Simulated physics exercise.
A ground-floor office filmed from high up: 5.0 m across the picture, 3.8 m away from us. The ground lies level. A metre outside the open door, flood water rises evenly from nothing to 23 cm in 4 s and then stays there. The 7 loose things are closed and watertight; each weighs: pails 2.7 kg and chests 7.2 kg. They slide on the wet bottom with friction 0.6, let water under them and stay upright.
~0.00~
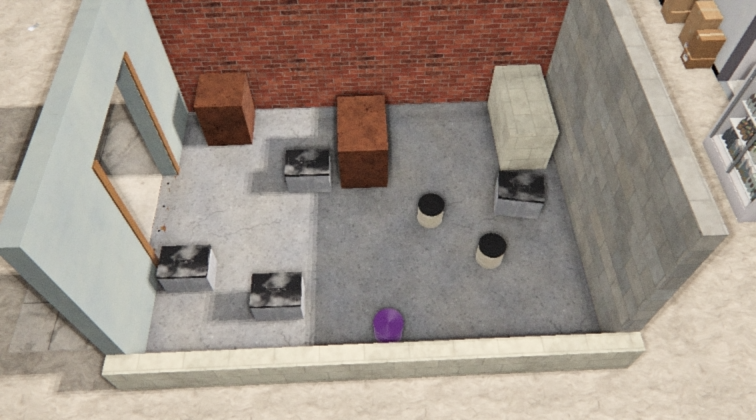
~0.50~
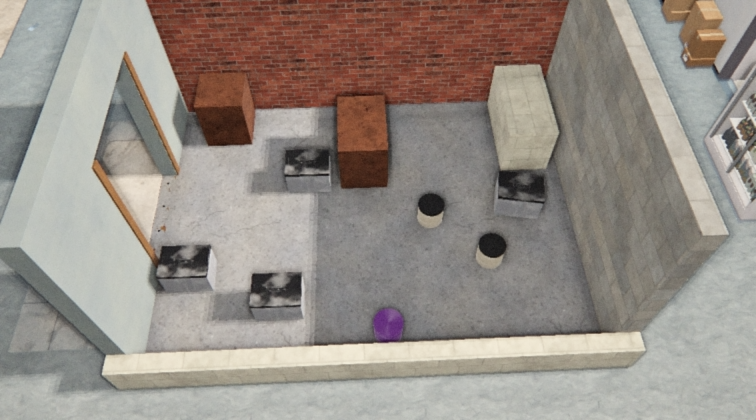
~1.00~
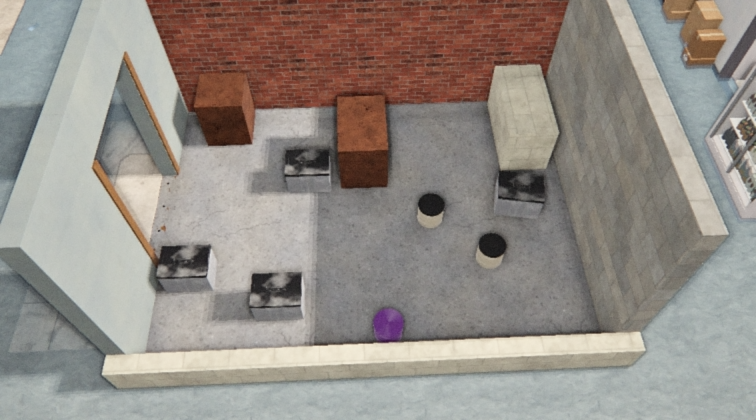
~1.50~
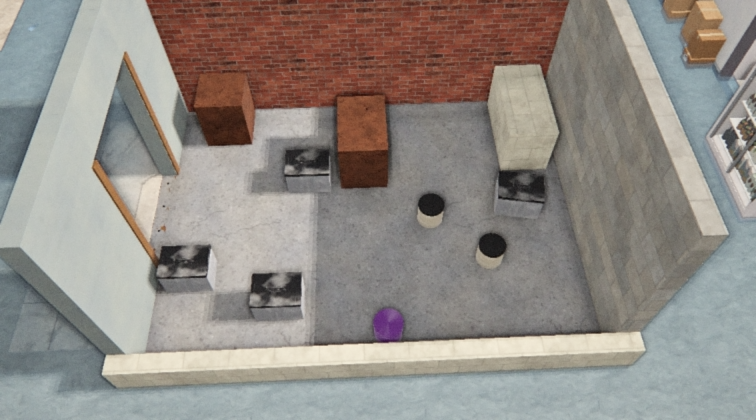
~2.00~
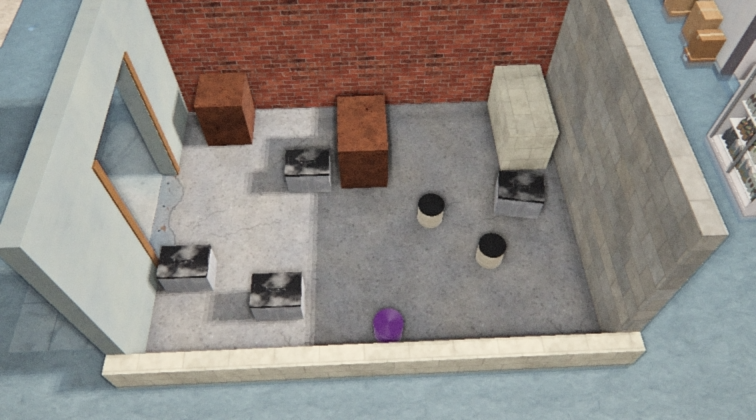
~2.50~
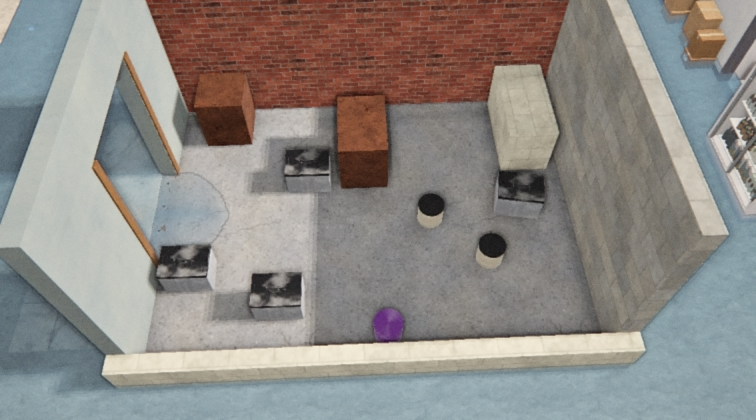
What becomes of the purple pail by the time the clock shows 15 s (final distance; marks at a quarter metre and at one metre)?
Purple pail travels far.
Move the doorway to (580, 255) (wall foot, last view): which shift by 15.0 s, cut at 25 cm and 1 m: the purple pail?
In that case the purple pail ends far away.
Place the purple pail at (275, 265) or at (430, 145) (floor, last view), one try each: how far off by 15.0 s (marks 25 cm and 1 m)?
In that order: It gets carried off; it is nudged along.
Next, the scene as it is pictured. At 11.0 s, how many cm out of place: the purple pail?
Roughly 200 cm by then.
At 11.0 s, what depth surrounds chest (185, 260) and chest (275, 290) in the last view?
Roughly 3 and 6 cm.
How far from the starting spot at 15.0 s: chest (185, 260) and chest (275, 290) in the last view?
In that order: 150 cm, 80 cm.
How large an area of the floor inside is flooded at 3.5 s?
Some 3.0 m2.
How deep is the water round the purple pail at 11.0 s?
Roughly 16 cm.
After 3.5 s the purple pail is near (388, 322), 0.0 m from its start, aground; 0 afloat.
After 6.8 s the purple pail is near (441, 330), 0.6 m from its start, afloat; 5 afloat.
After 11.0 s the purple pail is near (586, 272), 2.2 m from its start, afloat; 5 afloat.
After 15.0 s the purple pail is near (505, 159), 2.6 m from its start, afloat; 7 afloat.
